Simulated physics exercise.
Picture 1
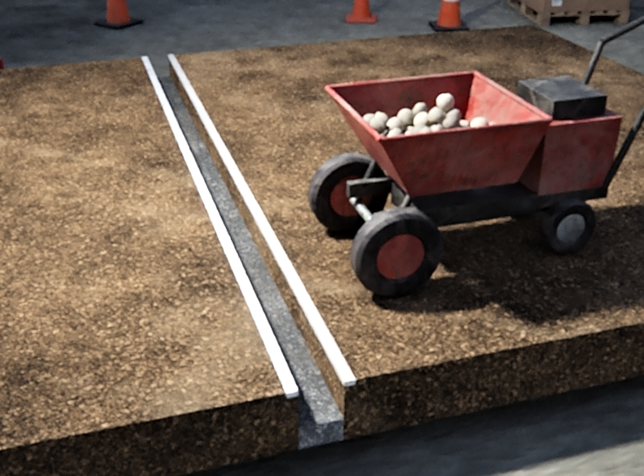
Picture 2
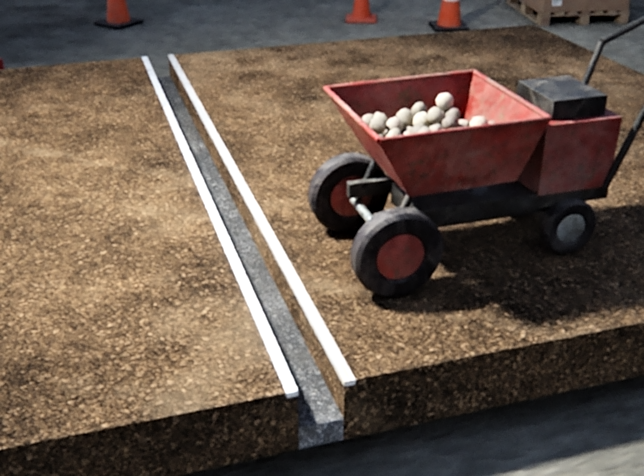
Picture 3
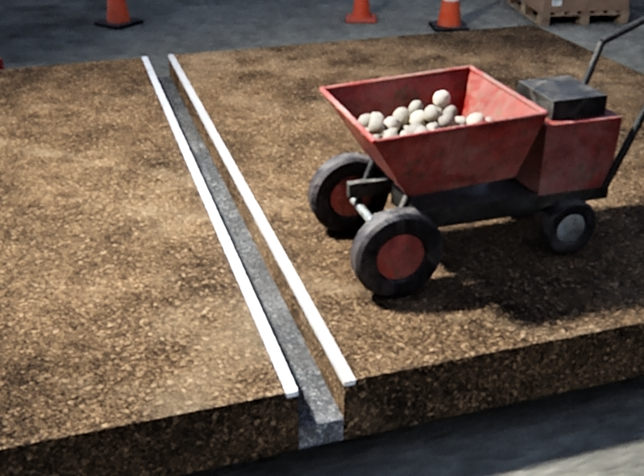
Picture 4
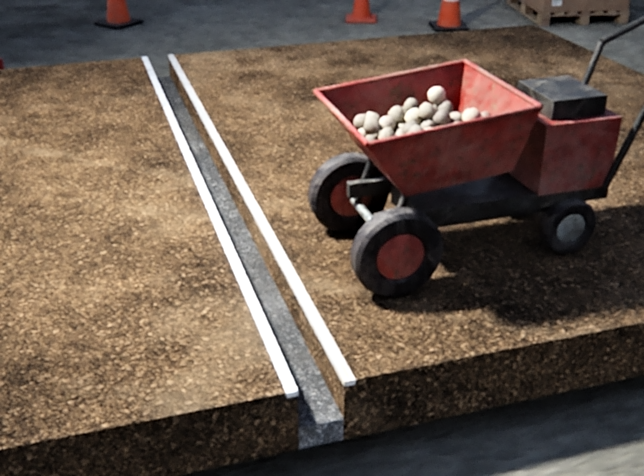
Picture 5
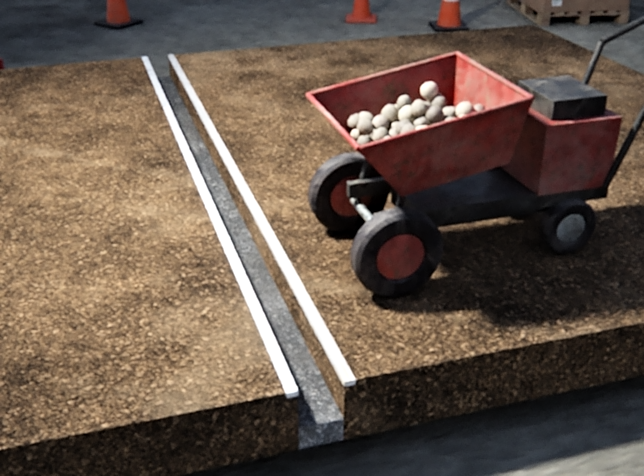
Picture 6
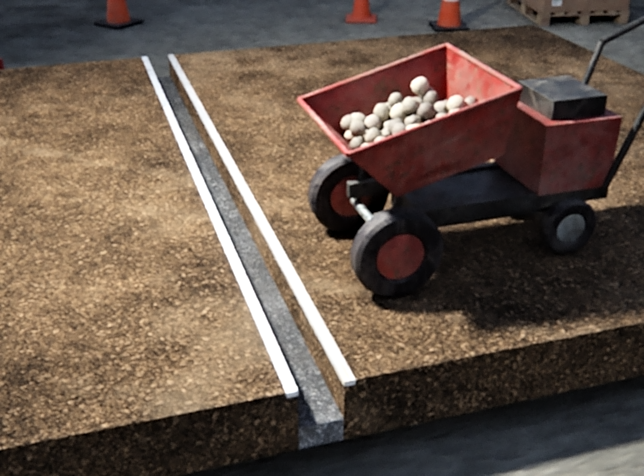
Red powered barrow standing beside a narrow white-edged trench, its skip of pale pebbles slowly tilting forward to the left.
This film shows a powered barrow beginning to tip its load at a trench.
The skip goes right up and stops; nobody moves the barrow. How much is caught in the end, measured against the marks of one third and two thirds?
Under a third is caught.
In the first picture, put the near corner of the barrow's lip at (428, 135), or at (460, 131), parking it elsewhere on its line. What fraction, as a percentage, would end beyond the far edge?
About 30 per cent first, about 10 per cent second.
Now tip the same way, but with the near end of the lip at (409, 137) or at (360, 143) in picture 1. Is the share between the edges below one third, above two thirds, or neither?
Spot one gives one to two thirds, spot two gives under a third.
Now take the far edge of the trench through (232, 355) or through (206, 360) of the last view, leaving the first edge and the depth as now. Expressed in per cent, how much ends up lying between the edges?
The first case gives around 70 percent, and the second around 100 percent.
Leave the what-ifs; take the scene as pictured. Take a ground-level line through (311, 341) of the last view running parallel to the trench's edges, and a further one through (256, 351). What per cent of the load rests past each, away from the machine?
Result, first then second: 100 %, 70 %.
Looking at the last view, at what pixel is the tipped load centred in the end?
About (201, 276).
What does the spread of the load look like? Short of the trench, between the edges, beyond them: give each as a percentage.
Short: 0 %, between: 15 %, beyond: 85 %.
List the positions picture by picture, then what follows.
Lip of the skip near (381, 140), level; top of the load near (438, 132), river pebbles; first edge of the trench near (327, 338); far edge near (273, 347), the trench under half as wide as the skip, and about as deep as wide, in the first frame.
Lip of the skip near (380, 141), level; top of the load near (437, 131), in the second frame.
Lip of the skip near (375, 142), tipped barely; top of the load near (434, 130), in the third frame.
Lip of the skip near (368, 145), tipped a little; top of the load near (430, 127), in the fourth frame.
Lip of the skip near (359, 149), tipped a little; top of the load near (435, 115), in the fifth frame.
Lip of the skip near (349, 155), tipped clearly; top of the load near (440, 116); first edge of the trench near (327, 338); far edge near (273, 347), in the sixth frame.
Shortly afterwards, skip tipped steeply; the whole lot in the skip.
Next, skip tipped steeply; all but a few in the skip; a little beyond it; only a few falling.
Some moments later, skip tipped right over; near a quarter in the skip; only a few in or heaped over the trench; near two thirds beyond it.
In the end, skip tipped right over; a little in or heaped over the trench; the bulk beyond it.
